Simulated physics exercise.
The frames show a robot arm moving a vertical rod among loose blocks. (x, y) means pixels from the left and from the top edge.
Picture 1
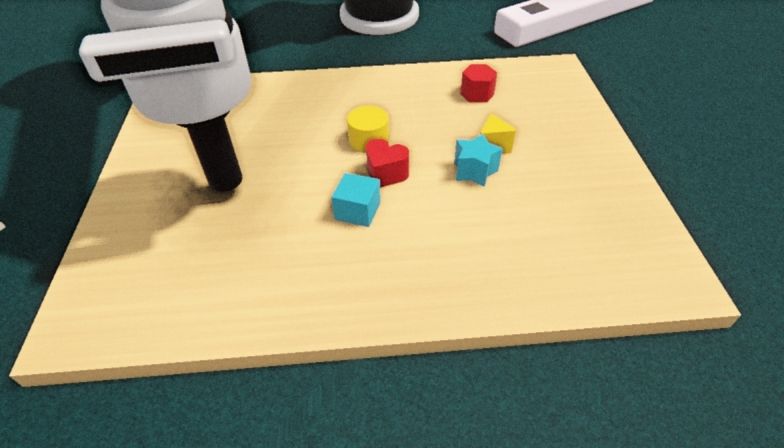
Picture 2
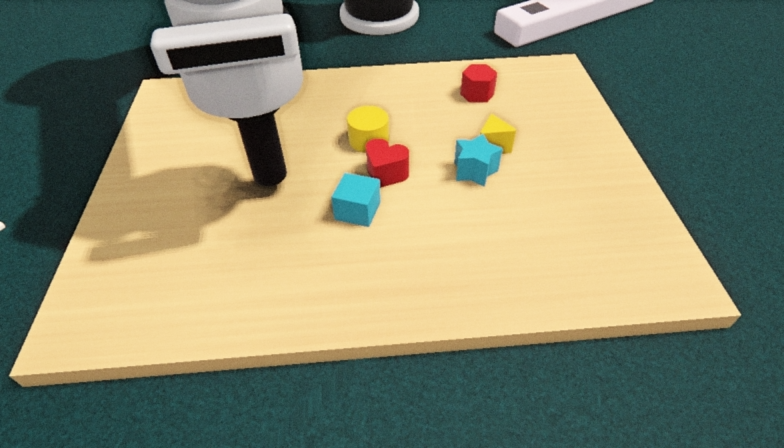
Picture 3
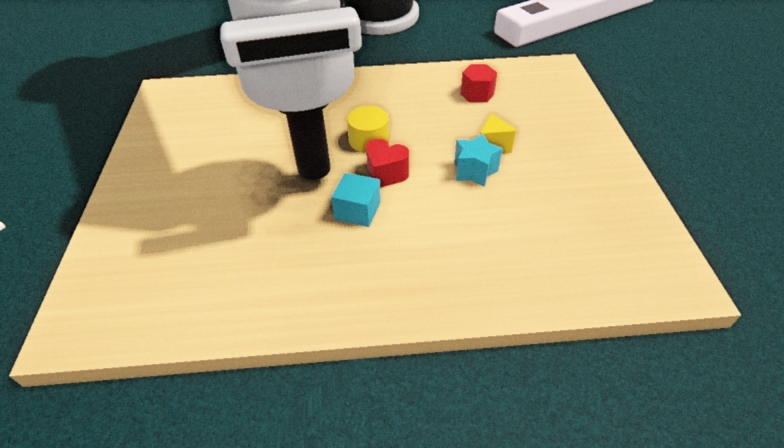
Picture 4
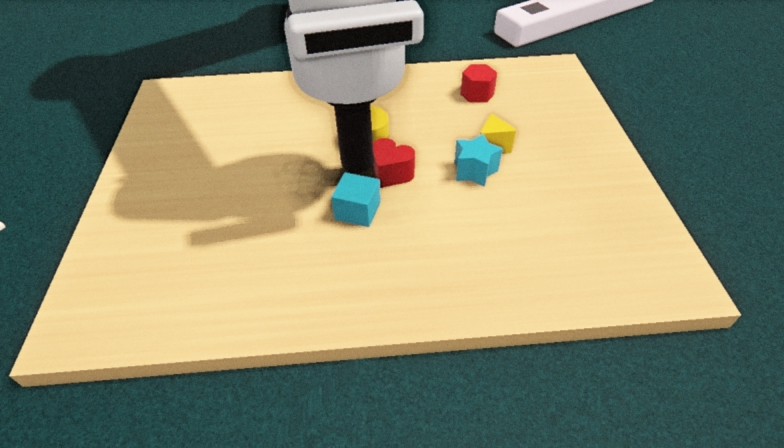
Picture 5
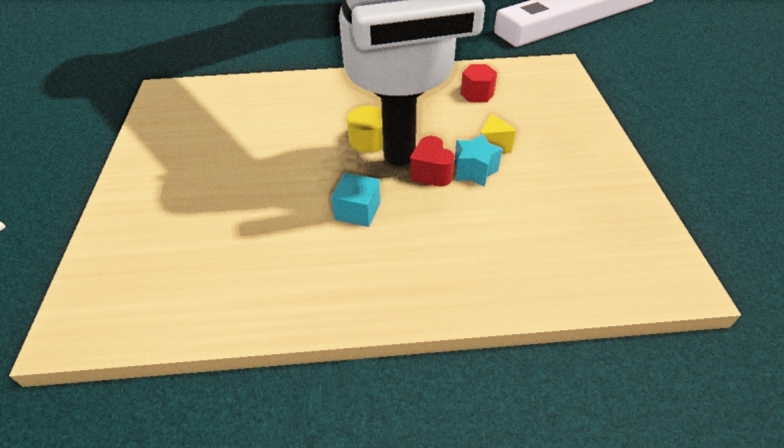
A robot arm moves its black rod right and pushes the red heart toward the blue star.
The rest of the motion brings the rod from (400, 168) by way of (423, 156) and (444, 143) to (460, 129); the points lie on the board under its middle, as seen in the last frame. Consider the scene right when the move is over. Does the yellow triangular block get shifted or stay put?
Once the path ends, it is where it was.
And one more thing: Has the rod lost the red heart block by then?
Yes, it checks out.
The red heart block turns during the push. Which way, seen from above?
From above, it looks like the red heart block goes clockwise.
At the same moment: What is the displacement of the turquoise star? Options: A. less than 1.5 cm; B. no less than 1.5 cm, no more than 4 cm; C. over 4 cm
Answer: A.
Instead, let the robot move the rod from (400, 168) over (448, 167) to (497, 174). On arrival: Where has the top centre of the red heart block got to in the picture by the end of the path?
It is at (534, 161).
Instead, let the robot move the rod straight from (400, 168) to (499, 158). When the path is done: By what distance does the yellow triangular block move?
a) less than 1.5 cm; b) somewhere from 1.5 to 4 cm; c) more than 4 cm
Choice b: Somewhere from 1.5 to 4 cm.
The first path, step by step. Halfway along, rod at (435, 139); red heart block at (446, 150), turned 25° clockwise; turquoise star at (483, 149).
At the end, rod at (461, 118); red heart block at (446, 150), turned 25° clockwise; turquoise star at (483, 149); yellow triangular block still.
